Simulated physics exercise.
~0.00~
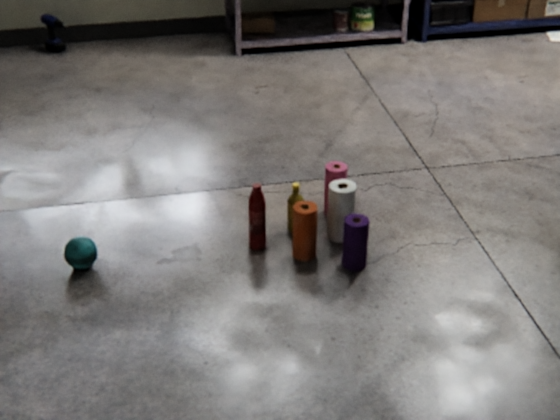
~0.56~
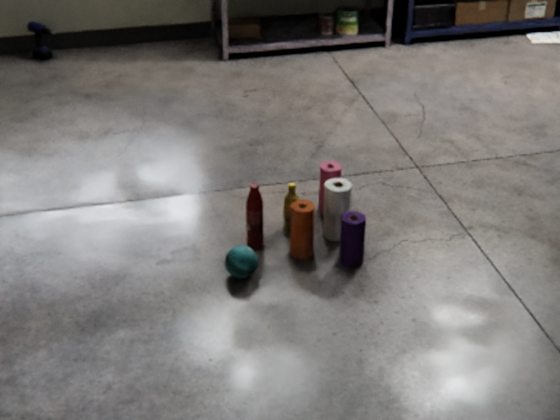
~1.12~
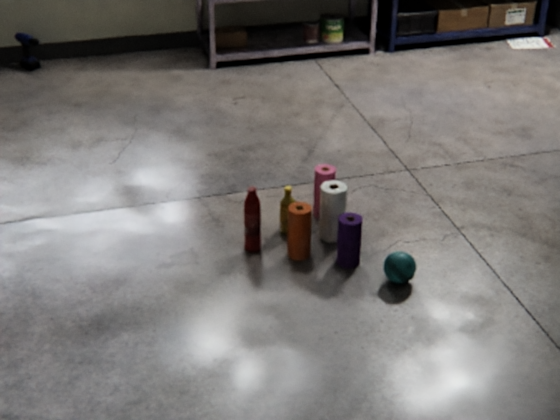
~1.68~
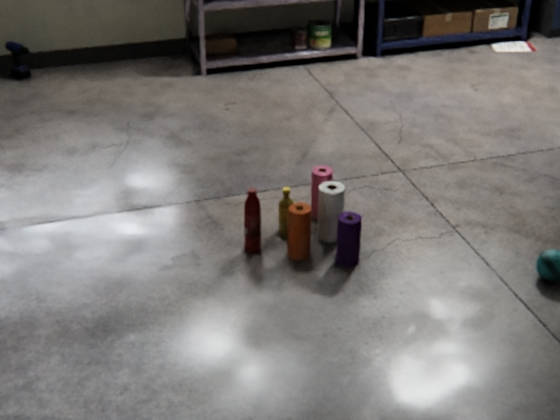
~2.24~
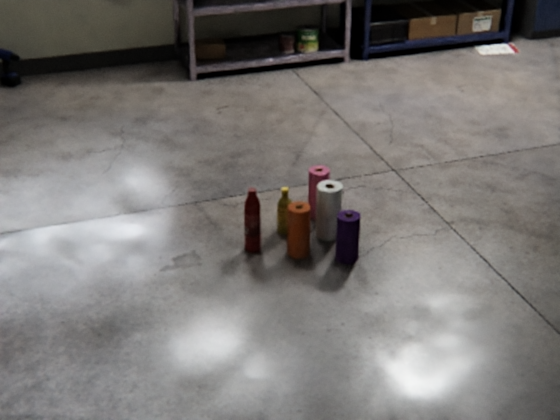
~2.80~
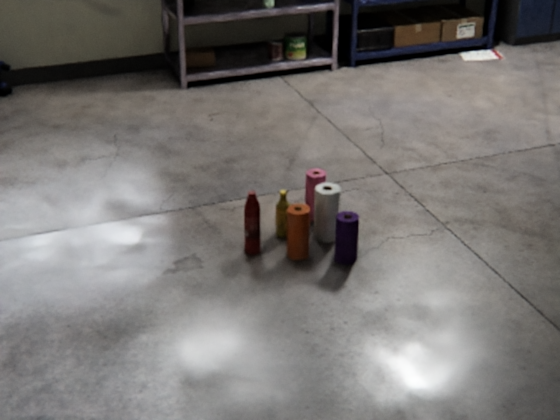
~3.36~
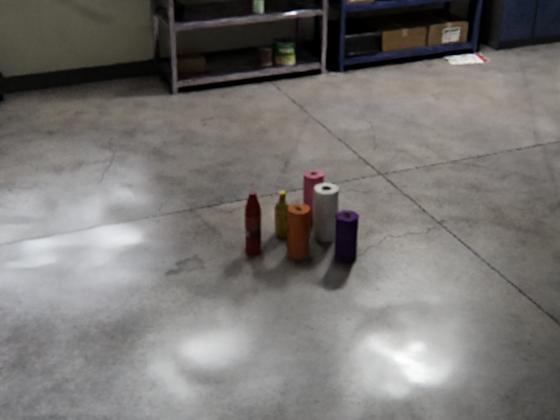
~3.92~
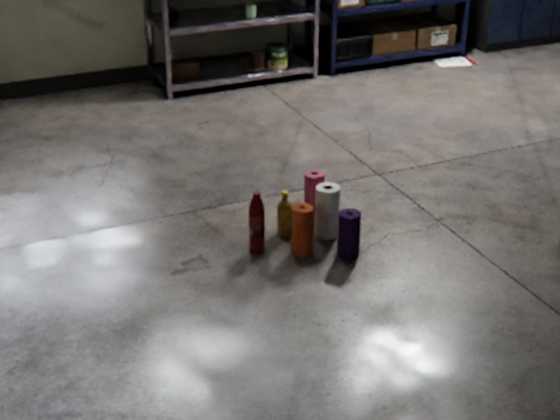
A huddle of coloured rolls and bottles stood on a concrete floor as a turquoise ball rolled in from the left, passed in front of them without knocking any over, and went out of view on the right, leaving them all upright.
